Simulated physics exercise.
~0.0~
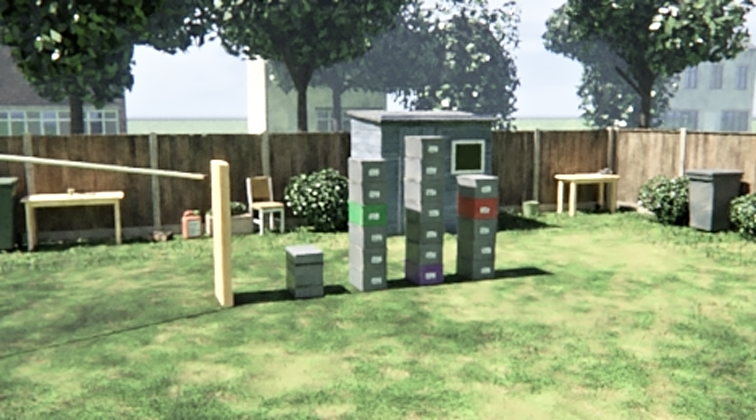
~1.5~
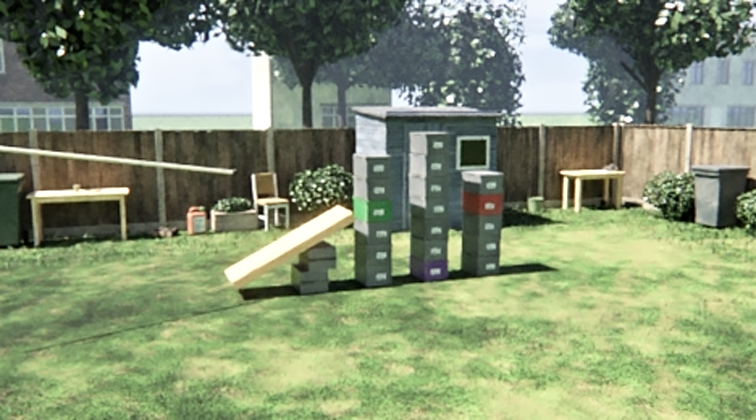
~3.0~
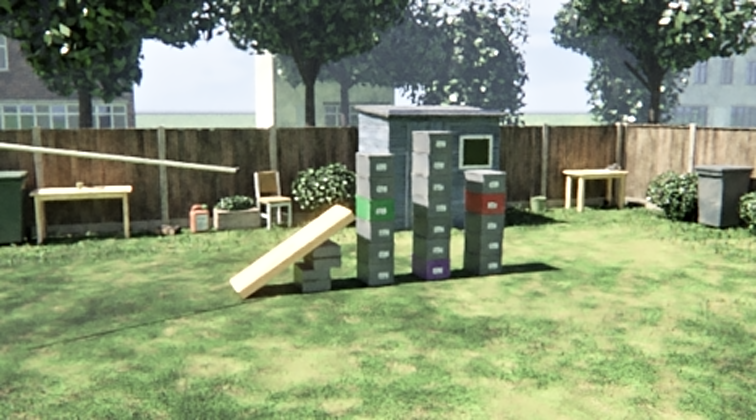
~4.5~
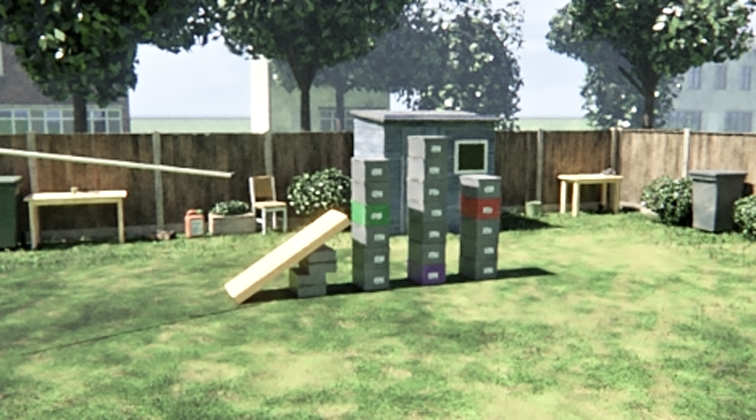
The video shows an upright wooden board in a garden beside a row of grey stacked totes, some marked green, purple and red. The board tips right onto the shortest pile, shifting its top, and ends leaning there while the taller stacks stay standing.
